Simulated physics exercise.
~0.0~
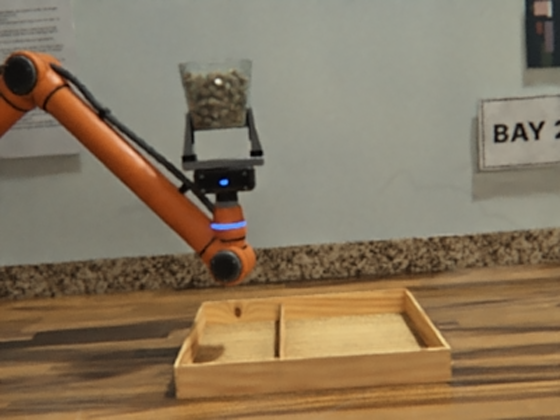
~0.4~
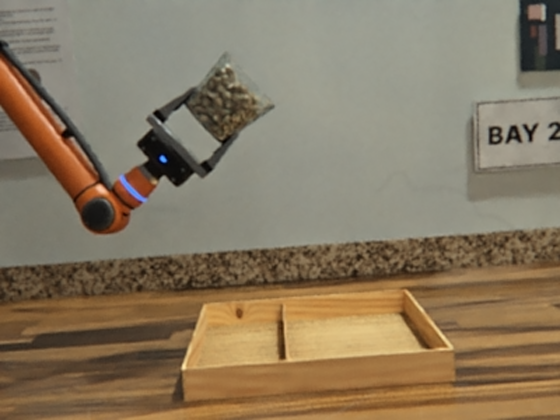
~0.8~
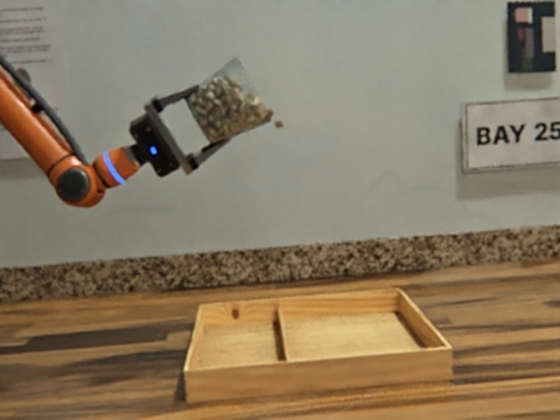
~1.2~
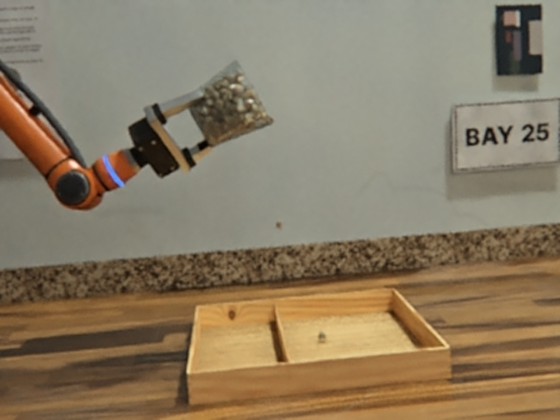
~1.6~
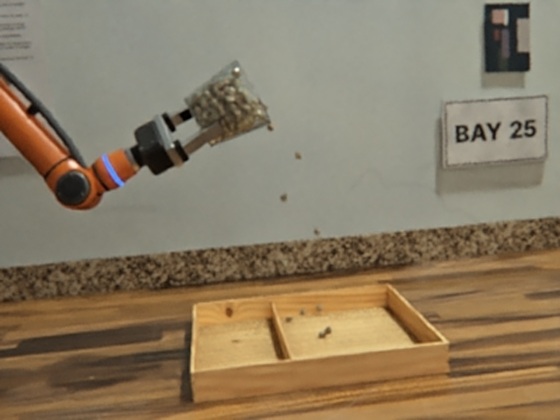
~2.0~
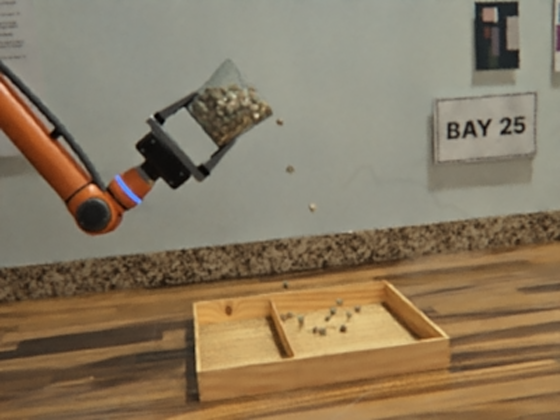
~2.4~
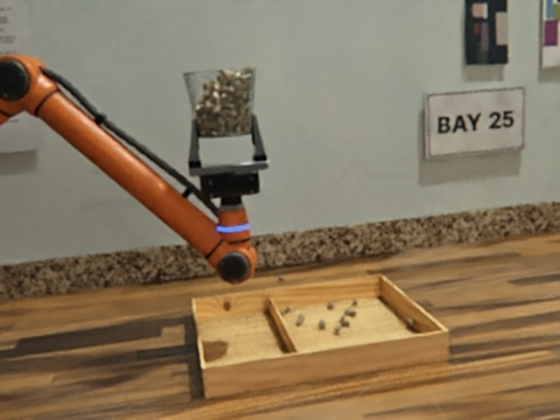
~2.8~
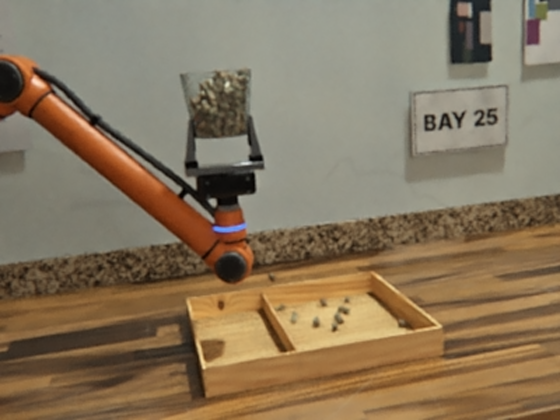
An orange robot arm reaches in from the left, holding a clear tumbler of small pebbles upright above a wooden worktop, seen from the side against a pale wall with a bay sign at right. Below sits a shallow, light wooden tray divided by a cross wall. The arm draws back left and tips the tumbler toward the right. A few pebbles spill from its lip and drop into the tray's right-hand part. The arm then swings the tumbler upright again, still holding most of its load, while a small scatter of pebbles rests in the tray.
